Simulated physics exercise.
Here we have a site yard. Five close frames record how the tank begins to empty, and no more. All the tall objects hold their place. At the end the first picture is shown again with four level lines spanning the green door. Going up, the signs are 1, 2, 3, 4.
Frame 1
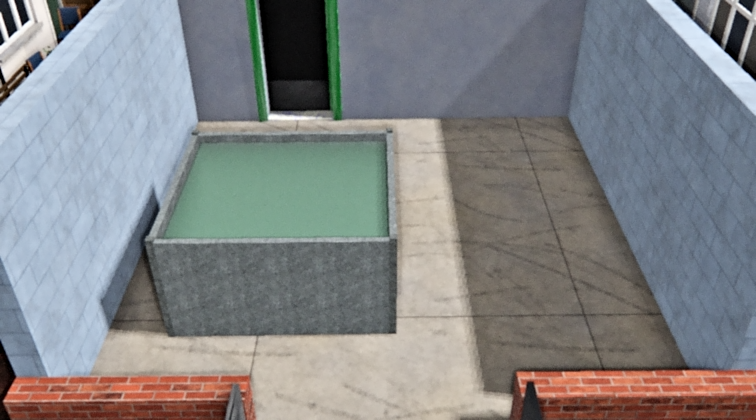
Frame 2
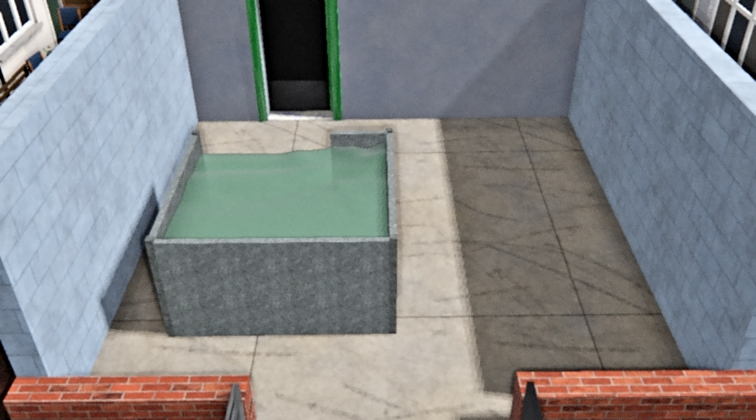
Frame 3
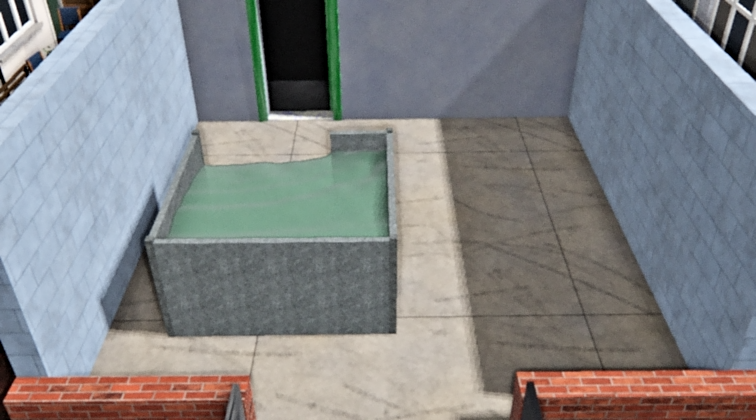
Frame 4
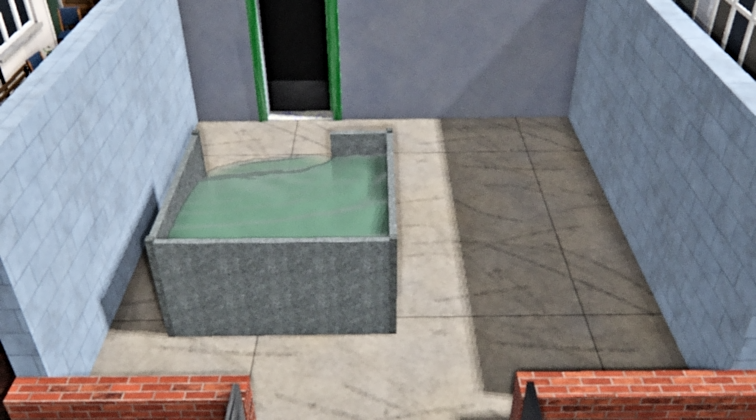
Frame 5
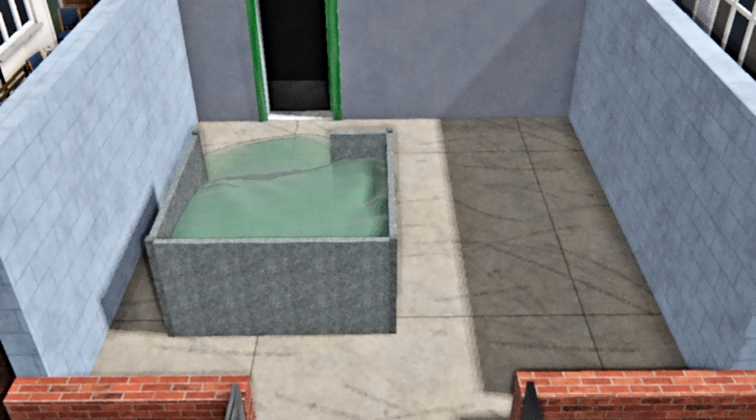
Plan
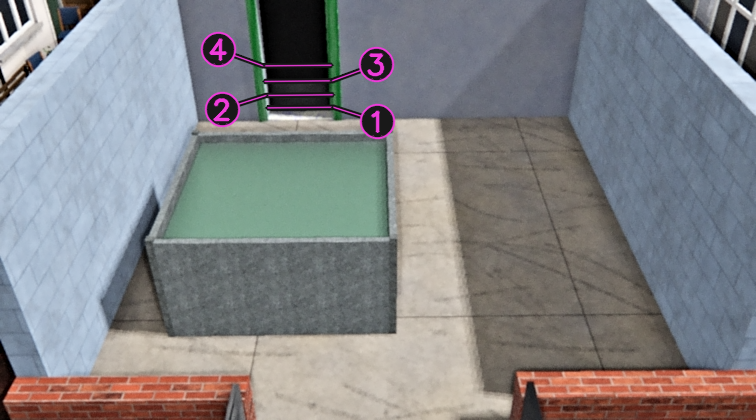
Green water in a grey stone tank sinking from the rim and pouring out through a gap in the back wall.
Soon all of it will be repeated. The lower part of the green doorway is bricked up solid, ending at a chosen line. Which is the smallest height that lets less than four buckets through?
Go for 3.
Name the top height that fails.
2 it is.
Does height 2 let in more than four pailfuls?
Yes, that goes wrong.
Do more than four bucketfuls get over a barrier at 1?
Yes, it does.
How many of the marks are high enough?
Two of the four.
On the marked copy, 1 at (300, 107); 2 at (299, 95); 3 at (298, 81); 4 at (297, 65); from the bottom up 1, 2, 3, 4.
For height 1, dozens of bucketfuls pour in.
For height 2, about 12 bucketfuls get in.
For height 3, a splash gets over, under a bucket.
For height 4, nothing gets over.
